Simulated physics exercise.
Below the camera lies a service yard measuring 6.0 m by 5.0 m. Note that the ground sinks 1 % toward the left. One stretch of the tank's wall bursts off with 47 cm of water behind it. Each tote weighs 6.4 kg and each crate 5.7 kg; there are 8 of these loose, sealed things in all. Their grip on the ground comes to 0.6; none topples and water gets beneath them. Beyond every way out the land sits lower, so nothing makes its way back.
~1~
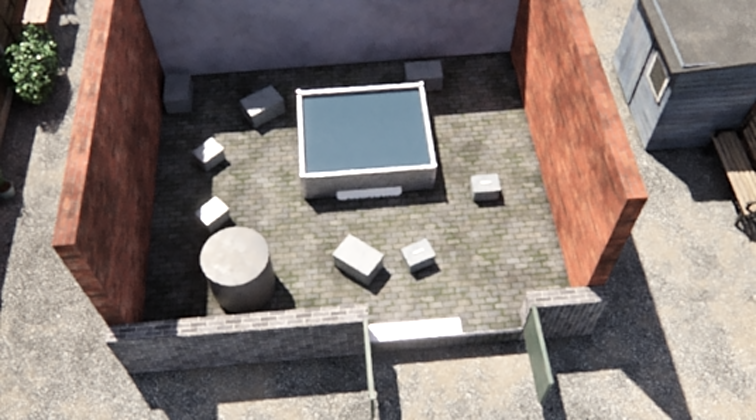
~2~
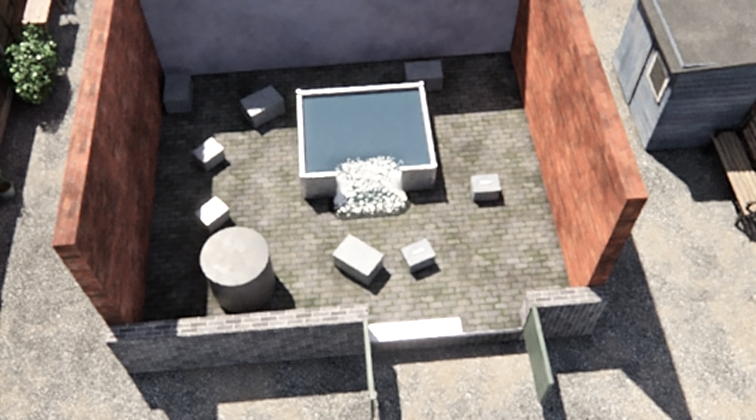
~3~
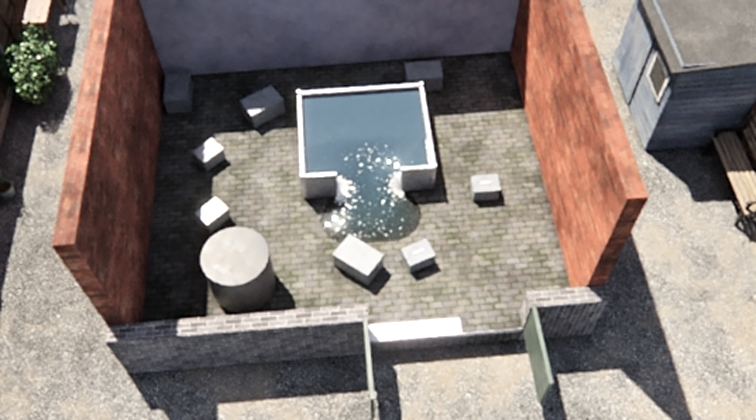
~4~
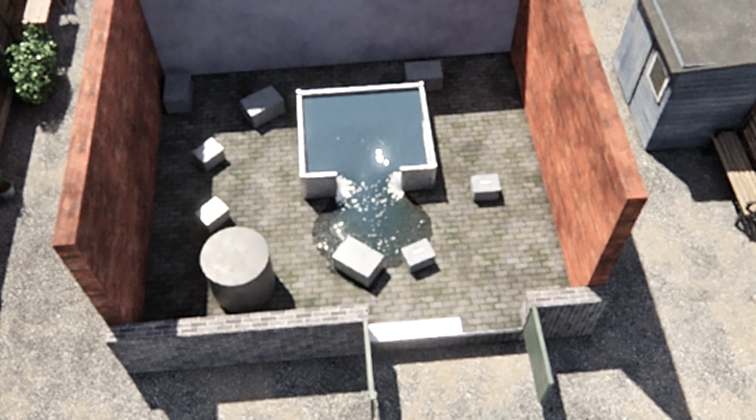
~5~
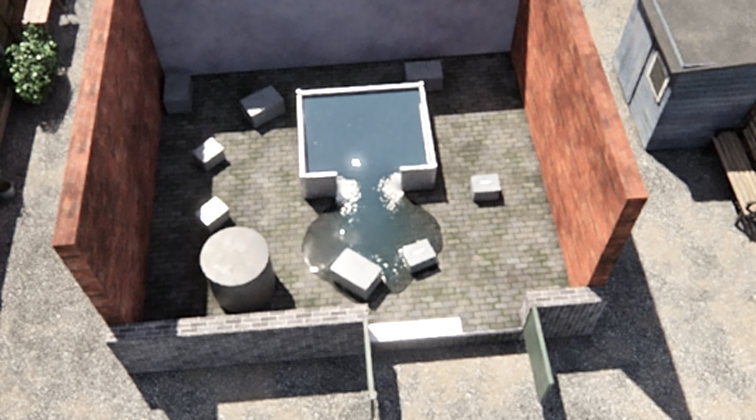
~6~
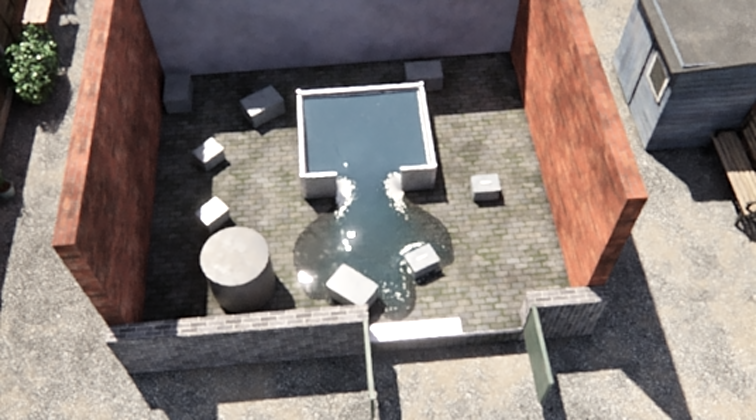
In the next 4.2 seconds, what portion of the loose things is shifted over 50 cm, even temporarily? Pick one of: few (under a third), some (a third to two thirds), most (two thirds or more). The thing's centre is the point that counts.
Few.
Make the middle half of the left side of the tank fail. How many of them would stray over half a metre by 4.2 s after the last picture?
Then it comes to 4 of them.
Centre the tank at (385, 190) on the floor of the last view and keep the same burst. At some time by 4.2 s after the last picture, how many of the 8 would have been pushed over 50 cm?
2.
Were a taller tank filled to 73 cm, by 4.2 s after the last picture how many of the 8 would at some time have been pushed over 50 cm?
You'd get 4 in that case.
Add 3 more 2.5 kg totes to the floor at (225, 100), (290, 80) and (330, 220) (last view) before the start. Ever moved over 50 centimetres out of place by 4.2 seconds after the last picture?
In order: Within it, within it, beyond it.
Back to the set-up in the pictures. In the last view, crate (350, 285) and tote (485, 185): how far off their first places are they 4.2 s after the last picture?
Respectively, 140 centimetres and 0 centimetres.
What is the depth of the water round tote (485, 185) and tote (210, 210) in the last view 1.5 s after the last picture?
Depth approx. 0 cm / 0 cm.
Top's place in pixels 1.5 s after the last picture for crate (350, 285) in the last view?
It would be close to (277, 305) by then.
Then, 0.4 s after the last picture 2 of 8 are over 50 cm from their spots; 1 afloat.
Then, 1.5 s after the last picture 2 of 8 are over 50 cm from their spots; 1 afloat.
Then, 2.8 s after the last picture 2 of 8 are over 50 cm from their spots; 1 afloat.
Then, 4.2 s after the last picture 2 of 8 are over 50 cm from their spots, and 2 have been at some point; 1 afloat.
